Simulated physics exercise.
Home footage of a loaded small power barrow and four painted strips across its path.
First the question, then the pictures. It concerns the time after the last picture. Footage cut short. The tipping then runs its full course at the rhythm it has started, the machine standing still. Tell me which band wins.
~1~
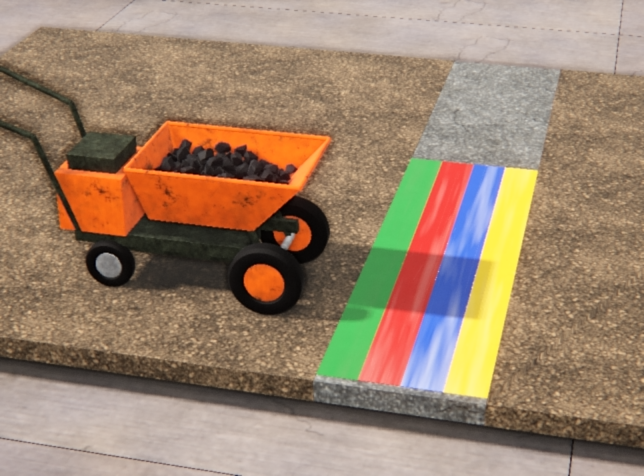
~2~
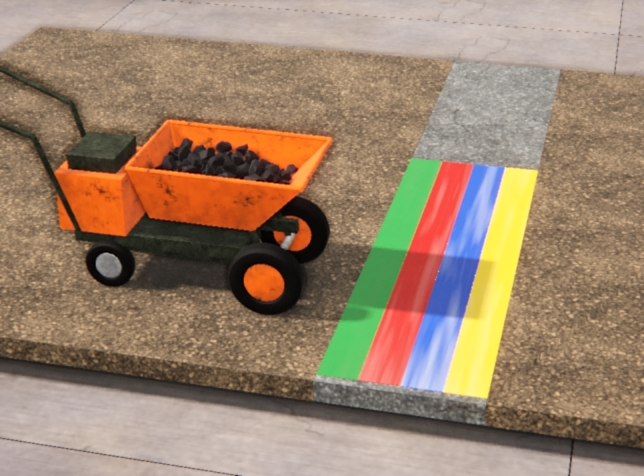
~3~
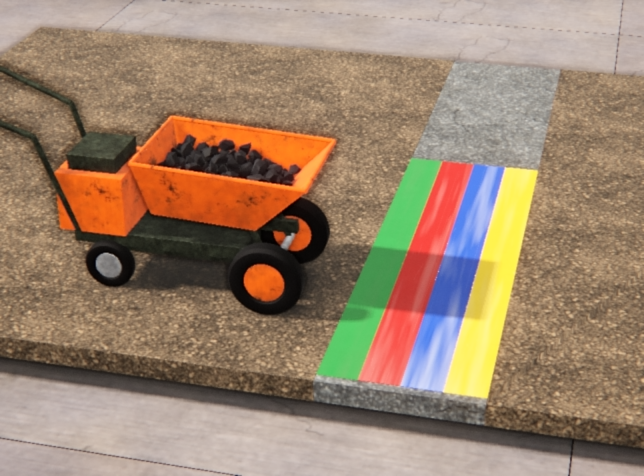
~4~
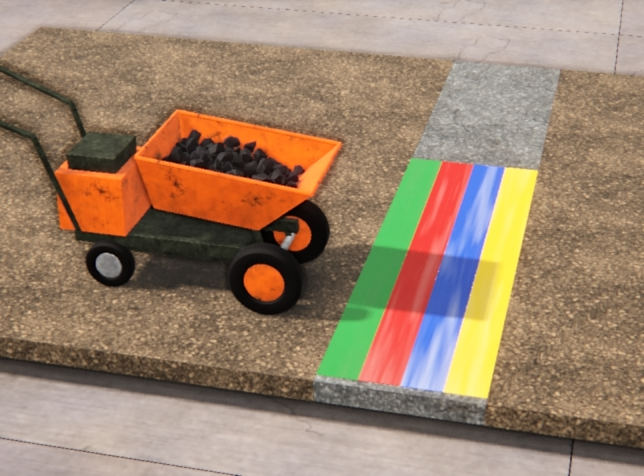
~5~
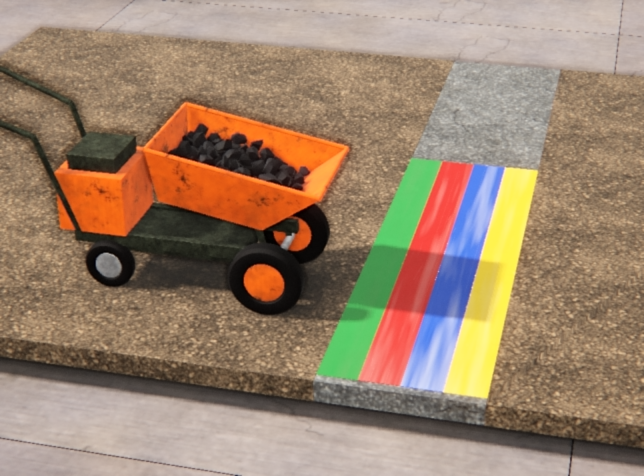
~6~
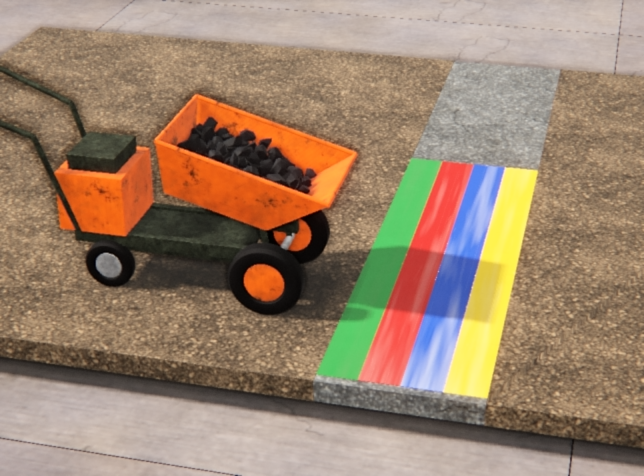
I would say the red band.
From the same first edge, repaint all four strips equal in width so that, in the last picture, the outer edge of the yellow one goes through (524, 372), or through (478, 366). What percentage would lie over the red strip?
First case 40 per cent, second case 30 per cent.
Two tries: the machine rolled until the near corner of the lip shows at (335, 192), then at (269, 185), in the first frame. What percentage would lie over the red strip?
Approximately 10 per cent and 30 per cent, in that order.
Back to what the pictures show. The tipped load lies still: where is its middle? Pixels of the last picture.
Near pixel (432, 300).
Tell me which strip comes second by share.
In second place: The strip in blue.
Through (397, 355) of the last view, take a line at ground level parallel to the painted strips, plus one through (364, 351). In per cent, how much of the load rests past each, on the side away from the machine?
That's 60 in a hundred for the first and 90 in a hundred for the second.
Just after the last frame, skip tipped steeply; every one in the skip.
A moment on, skip tipped steeply; the larger part in the skip; about a tenth over the red strip; just a few over the blue strip; just a few falling.
Further on, skip tipped right over; roughly a quarter in the skip; just a few over the green strip; roughly a third over the red strip; roughly a quarter over the blue strip; about a tenth over the yellow strip; about a tenth off the paint.
When it is over, skip tipped right over; about a tenth in the skip; about a tenth over the green strip; roughly a third over the red strip; roughly a quarter over the blue strip; about a tenth over the yellow strip; about a tenth off the paint.
